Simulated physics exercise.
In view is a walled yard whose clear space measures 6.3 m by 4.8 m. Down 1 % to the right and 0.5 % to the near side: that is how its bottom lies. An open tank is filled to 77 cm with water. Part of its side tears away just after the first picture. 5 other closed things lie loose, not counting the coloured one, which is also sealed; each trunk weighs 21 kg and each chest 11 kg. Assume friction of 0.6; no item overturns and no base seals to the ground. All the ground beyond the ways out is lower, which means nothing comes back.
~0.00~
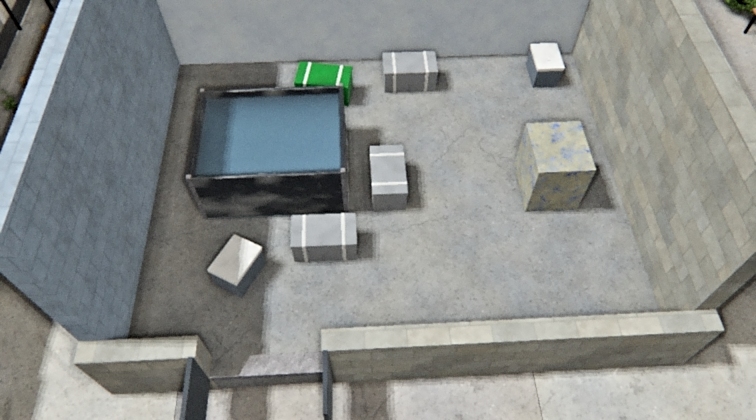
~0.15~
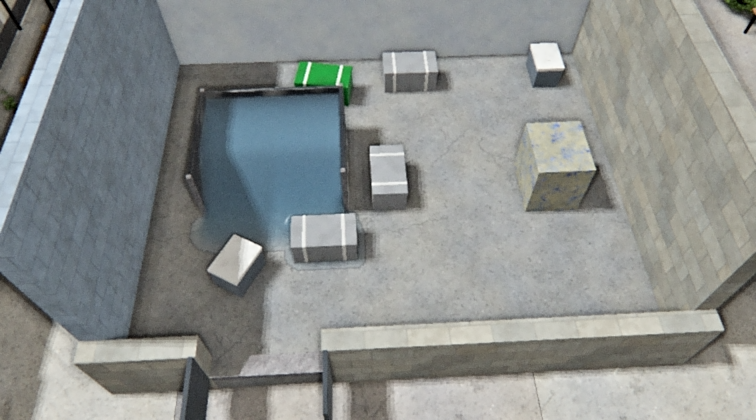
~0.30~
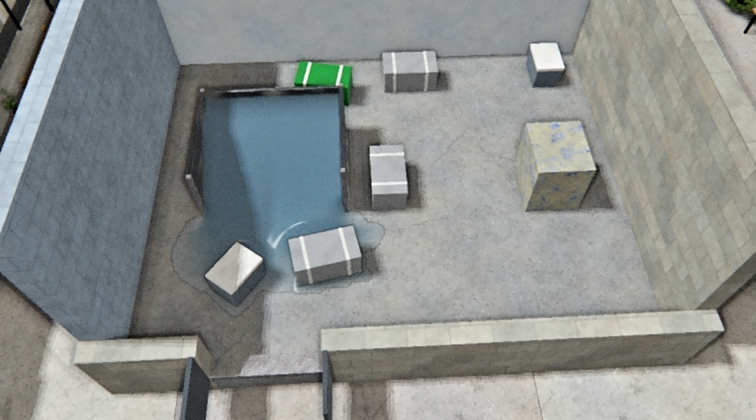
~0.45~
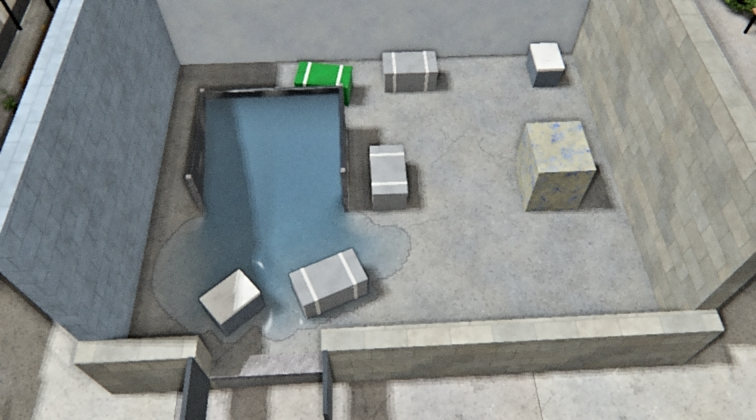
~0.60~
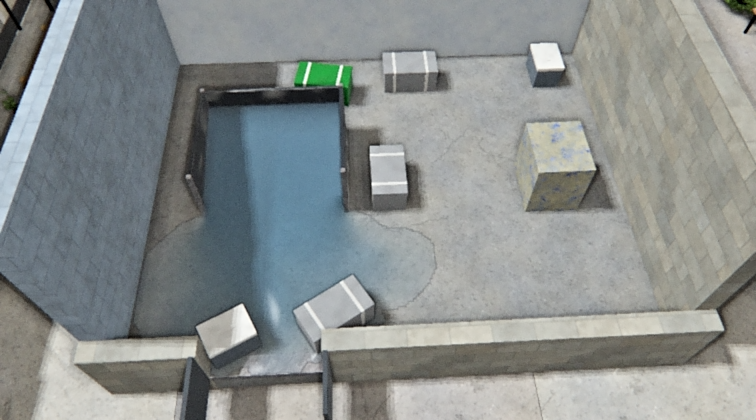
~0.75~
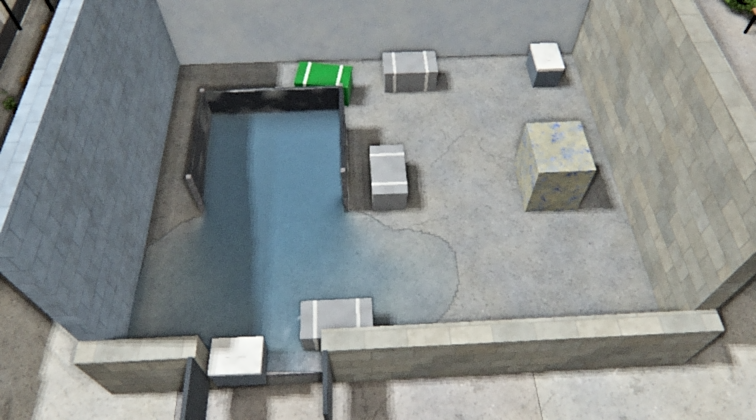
A walled yard with a gap in its near wall is seen from high above, the view staying still. A dark tank of blue water stands at left, with a green trunk behind it, grey white-banded trunks around it, pale boxes near and far, and a mottled block at right. The tank's near side gives way, water spreads toward the gap, and a pale box and a banded trunk slide and turn nearer the wall.
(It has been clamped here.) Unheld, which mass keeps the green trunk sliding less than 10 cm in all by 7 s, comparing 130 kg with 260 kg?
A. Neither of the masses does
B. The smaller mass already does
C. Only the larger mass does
(B) The smaller mass already does.
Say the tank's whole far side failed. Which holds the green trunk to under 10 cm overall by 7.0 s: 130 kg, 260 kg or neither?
In that case just the heavier mass works.
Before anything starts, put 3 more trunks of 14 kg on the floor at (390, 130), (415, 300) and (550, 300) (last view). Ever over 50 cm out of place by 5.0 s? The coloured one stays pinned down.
In that order: Not as far, then farther, then farther.
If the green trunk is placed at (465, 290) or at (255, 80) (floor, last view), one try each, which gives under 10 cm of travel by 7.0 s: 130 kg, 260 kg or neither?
Light one suffices, then light one suffices.
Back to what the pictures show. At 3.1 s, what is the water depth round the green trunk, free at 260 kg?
Close to 0 cm deep.
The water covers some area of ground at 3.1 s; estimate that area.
The covered patch comes to about 17 m2.
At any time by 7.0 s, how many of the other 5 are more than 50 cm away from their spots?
By my count, 2.
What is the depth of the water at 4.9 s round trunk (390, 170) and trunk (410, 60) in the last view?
I'd put it at 0 cm and 0 cm respectively.
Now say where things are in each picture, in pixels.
The green trunk at (323, 74), on the bottom; 2.5 m2 under water; 0 of 6 have shifted, in the first frame.
The green trunk at (323, 74) rests on the ground; 3.5 m2 under water; 0 of 6 have shifted, in the second frame.
The green trunk at (323, 74), on the bottom; water covers 4.7 m2; 2 of 6 have shifted, in the third frame.
The green trunk at (323, 74) rests on the ground; water covers 6.4 m2; 2 of 6 have shifted, in the fourth frame.
The green trunk at (323, 74) rests on the ground; water covers 8.4 m2; 2 of 6 have shifted, in the fifth frame.
The green trunk at (323, 74), on the bottom; water covers 9.4 m2; 2 of 6 have shifted, in the sixth frame.
After 1.4 s the green trunk would be 0 cm from its start with 130 kg and 0 cm from its start with 260 kg; 0 cm of water round it then.
After 3.1 s the green trunk would be 0 cm from its start with 130 kg and 0 cm from its start with 260 kg; 0 cm of water round it then.
After 4.9 s the green trunk would be 0 cm from its start with 130 kg and 0 cm from its start with 260 kg; 0 cm of water round it then.
After 7.0 s the green trunk would be 0 cm from its start with 130 kg and 0 cm from its start with 260 kg; 1 cm of water round it then.
